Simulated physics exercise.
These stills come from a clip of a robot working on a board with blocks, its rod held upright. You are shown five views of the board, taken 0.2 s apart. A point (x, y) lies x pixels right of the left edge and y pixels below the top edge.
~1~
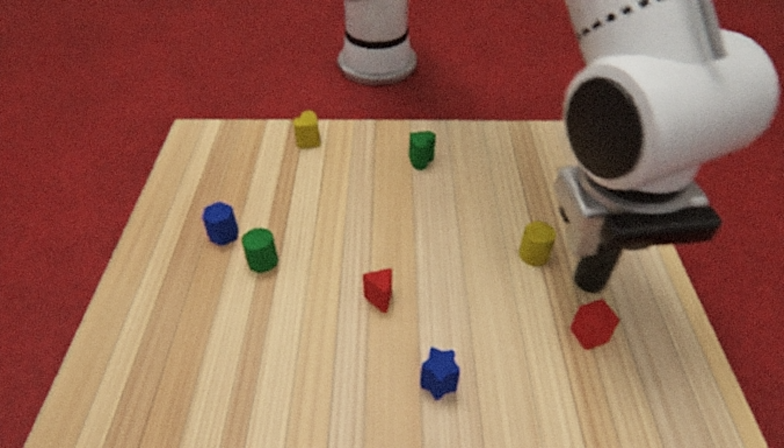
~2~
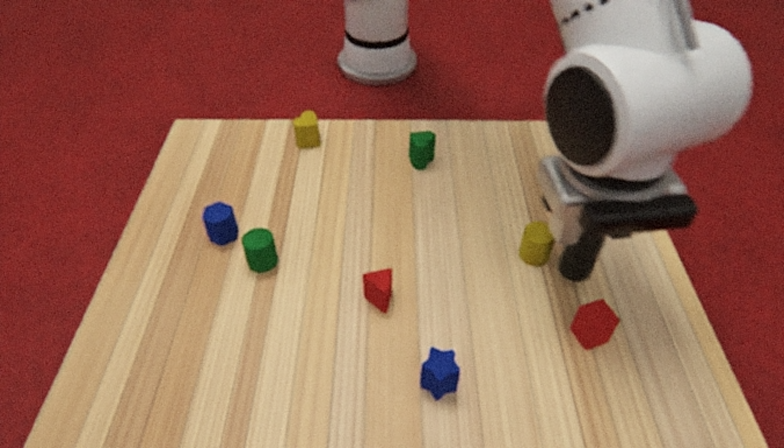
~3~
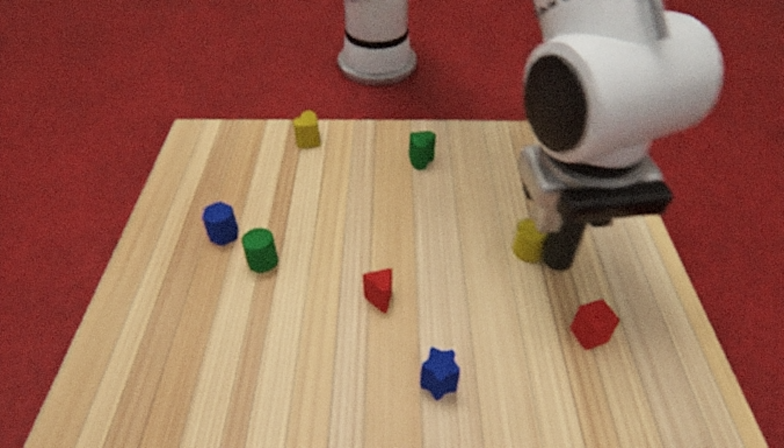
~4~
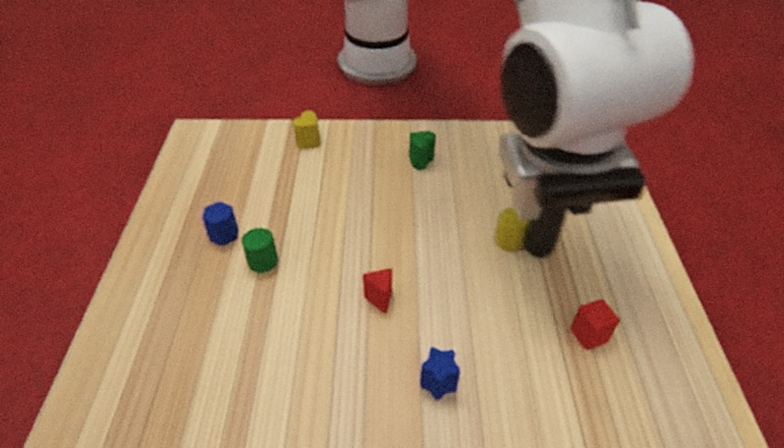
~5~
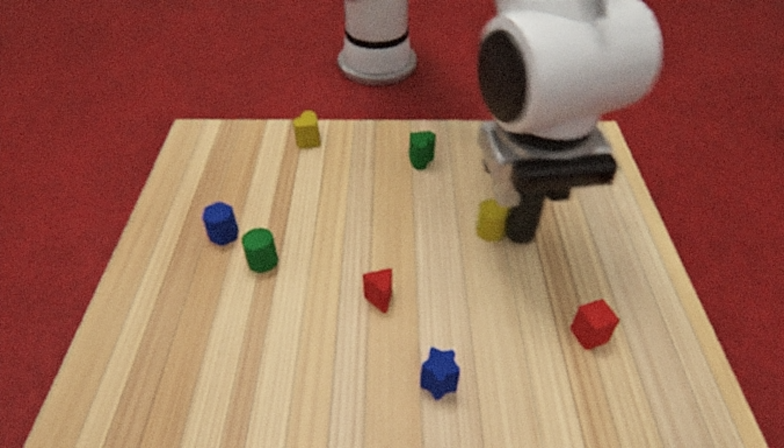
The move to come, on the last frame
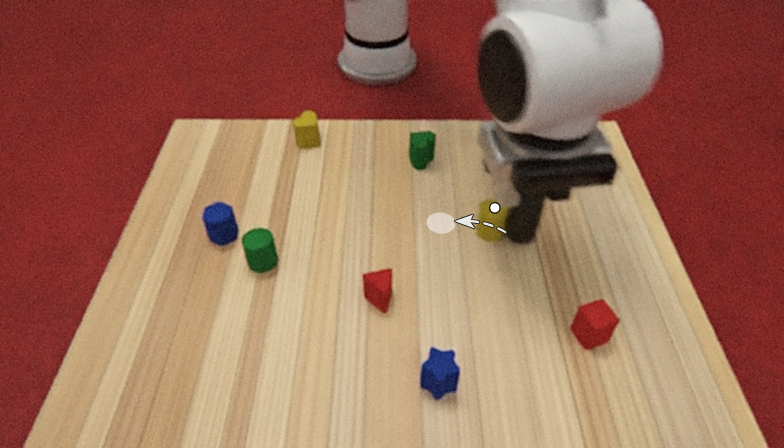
In the video, a robot arm over a wooden board of colored blocks moves its dark rod left and slightly away to the yellow cylinder, then pushes it a short distance the same way while the other blocks stay still.
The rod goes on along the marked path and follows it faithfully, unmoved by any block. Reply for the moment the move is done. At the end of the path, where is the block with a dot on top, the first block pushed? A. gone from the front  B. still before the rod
B (still before the rod)
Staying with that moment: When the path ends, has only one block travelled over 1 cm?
Yes - that is the case.
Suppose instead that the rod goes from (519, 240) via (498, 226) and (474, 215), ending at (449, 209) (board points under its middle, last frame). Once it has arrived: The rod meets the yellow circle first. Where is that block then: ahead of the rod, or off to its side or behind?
It stays ahead.
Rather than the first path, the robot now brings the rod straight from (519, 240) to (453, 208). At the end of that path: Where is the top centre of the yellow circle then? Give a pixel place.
By then it is at (427, 188).
The drawn path runs from (519, 240) by way of (495, 227) and (468, 221) to (441, 223); the dot is on the yellow circle.
What follows on the original path. Halfway along, rod (483, 216); yellow circle (455, 196).
At the end, rod (442, 216); yellow circle (415, 192).
